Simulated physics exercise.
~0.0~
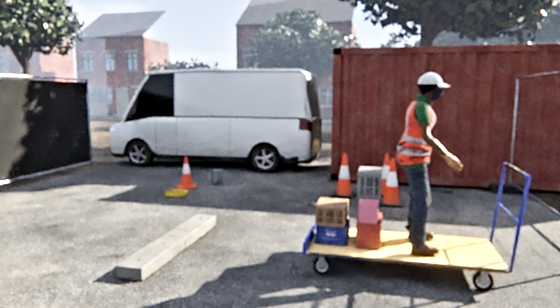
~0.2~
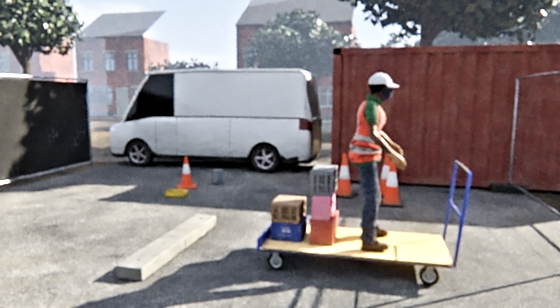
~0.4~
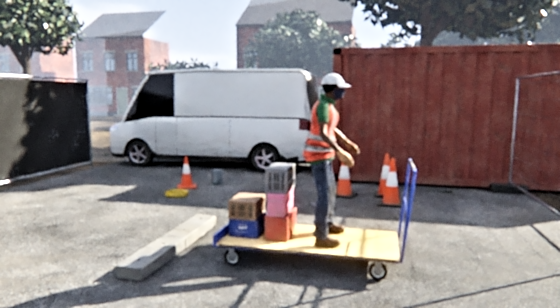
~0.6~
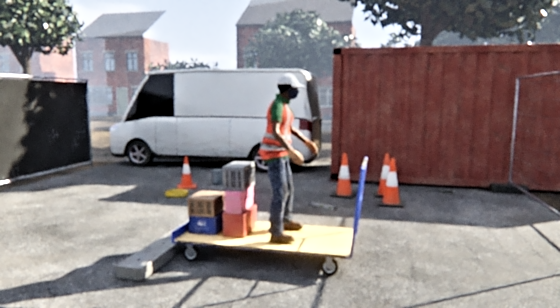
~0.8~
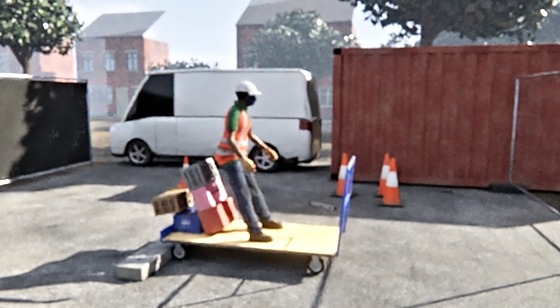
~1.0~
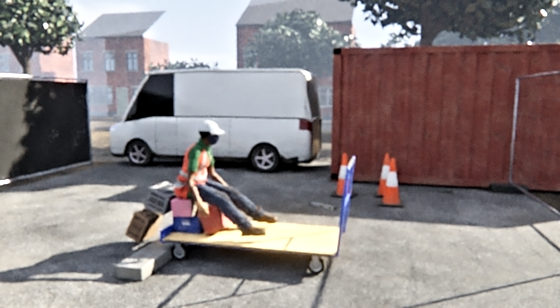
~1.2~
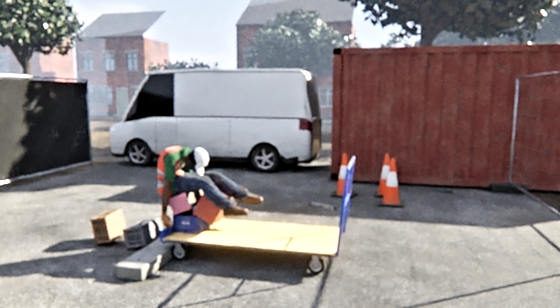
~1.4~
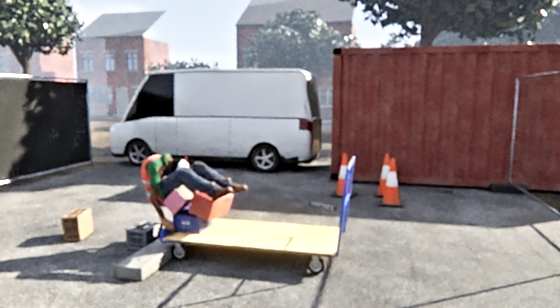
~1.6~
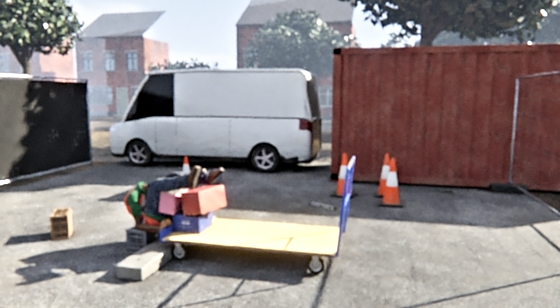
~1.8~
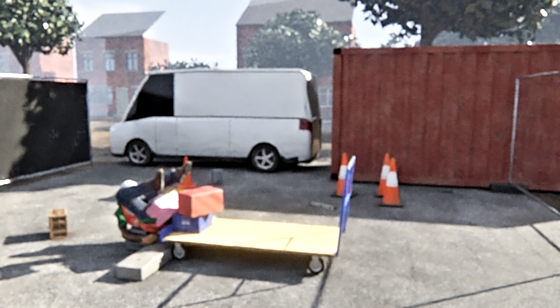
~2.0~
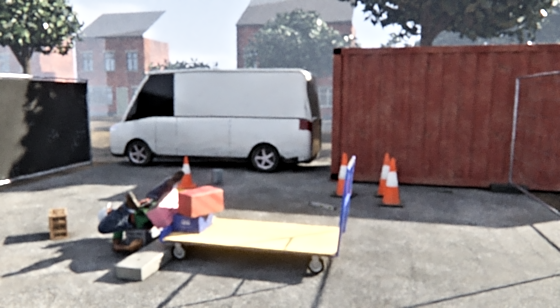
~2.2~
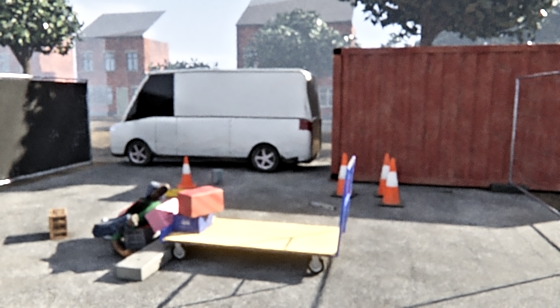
A flat trolley with a yellow deck and blue end rail rolls left across a sunlit yard, seen from the side by a still camera, with a white van and red container behind. A worker in an orange vest and white cap stands on it behind stacked brown, grey, pink, red and blue boxes. The trolley stops abruptly at a kerb-like beam, and the boxes tip forward. The worker drops backwards onto them and tumbles over the front edge. The worker ends crumpled beyond it with the brown, grey and pink boxes, while the red and blue ones stay aboard.
